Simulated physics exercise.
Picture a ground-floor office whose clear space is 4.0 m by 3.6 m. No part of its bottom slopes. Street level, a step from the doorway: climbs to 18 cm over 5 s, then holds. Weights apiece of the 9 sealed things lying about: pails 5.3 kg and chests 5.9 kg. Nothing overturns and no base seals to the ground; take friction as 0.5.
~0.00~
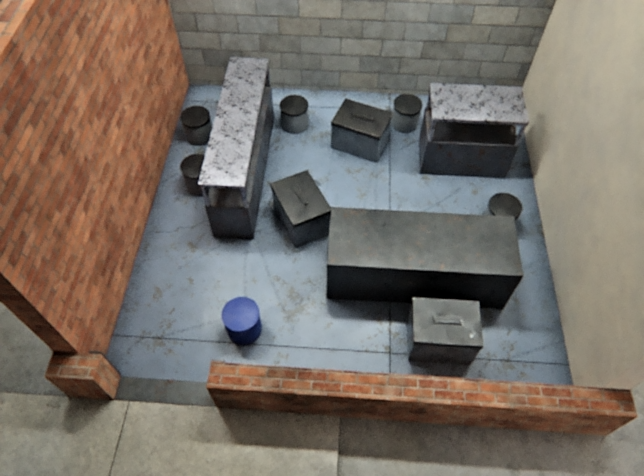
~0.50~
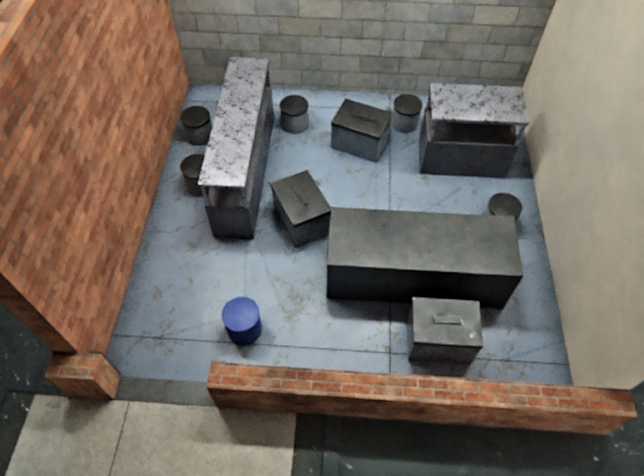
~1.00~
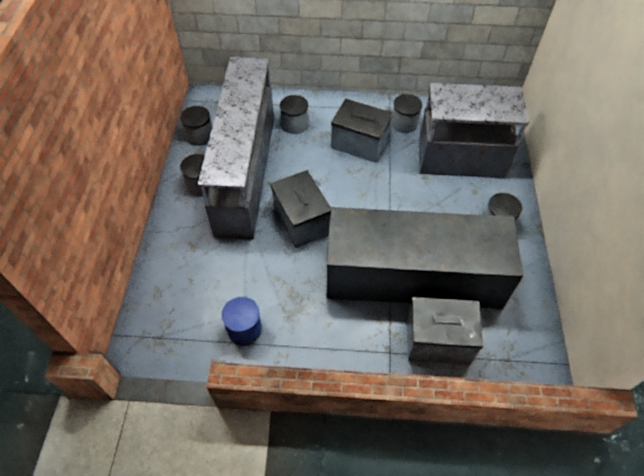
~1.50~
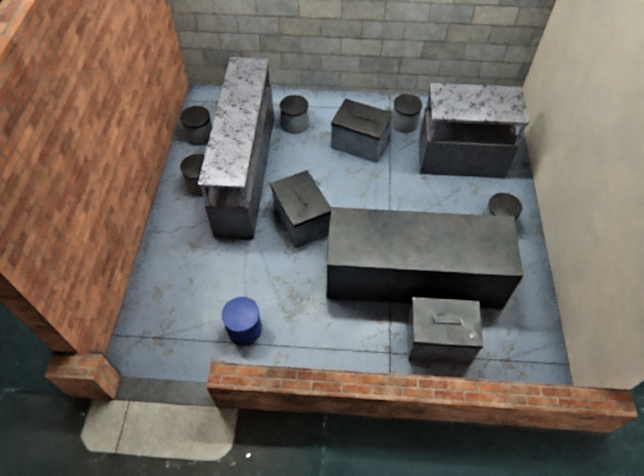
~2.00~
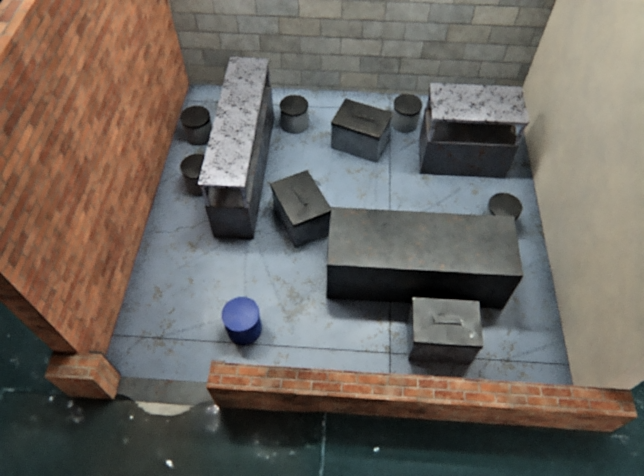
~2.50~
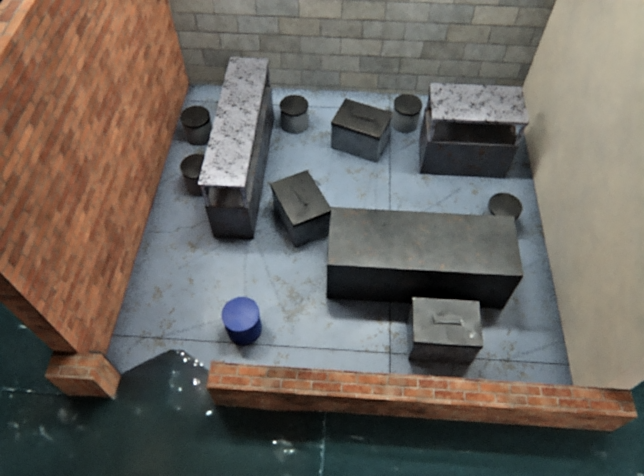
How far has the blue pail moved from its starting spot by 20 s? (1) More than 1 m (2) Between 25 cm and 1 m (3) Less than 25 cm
(2) Between 25 cm and 1 m.
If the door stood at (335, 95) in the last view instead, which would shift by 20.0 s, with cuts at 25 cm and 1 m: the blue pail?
As for the blue pail, it winds up a long way off.
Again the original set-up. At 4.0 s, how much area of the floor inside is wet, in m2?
I'd put it close to 2.0 m2.
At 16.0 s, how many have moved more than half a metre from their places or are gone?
By then the count is 7.
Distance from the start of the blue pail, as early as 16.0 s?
It has shifted about 50 cm.
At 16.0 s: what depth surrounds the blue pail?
Around 8 cm.
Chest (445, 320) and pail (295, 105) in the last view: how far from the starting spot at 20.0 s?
Respectively 80 and 50 cm.
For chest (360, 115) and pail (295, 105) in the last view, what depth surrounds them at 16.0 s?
Roughly 13 and 8 cm.
After 4.0 s the blue pail is near (241, 314), 0.0 m from its start, aground; 0 afloat.
After 9.0 s the blue pail is near (265, 302), 0.2 m from its start, aground; 1 afloat.
After 16.0 s the blue pail is near (283, 278), 0.5 m from its start, afloat; 9 afloat.
After 20.0 s the blue pail is near (302, 274), 0.6 m from its start, afloat; 9 afloat.
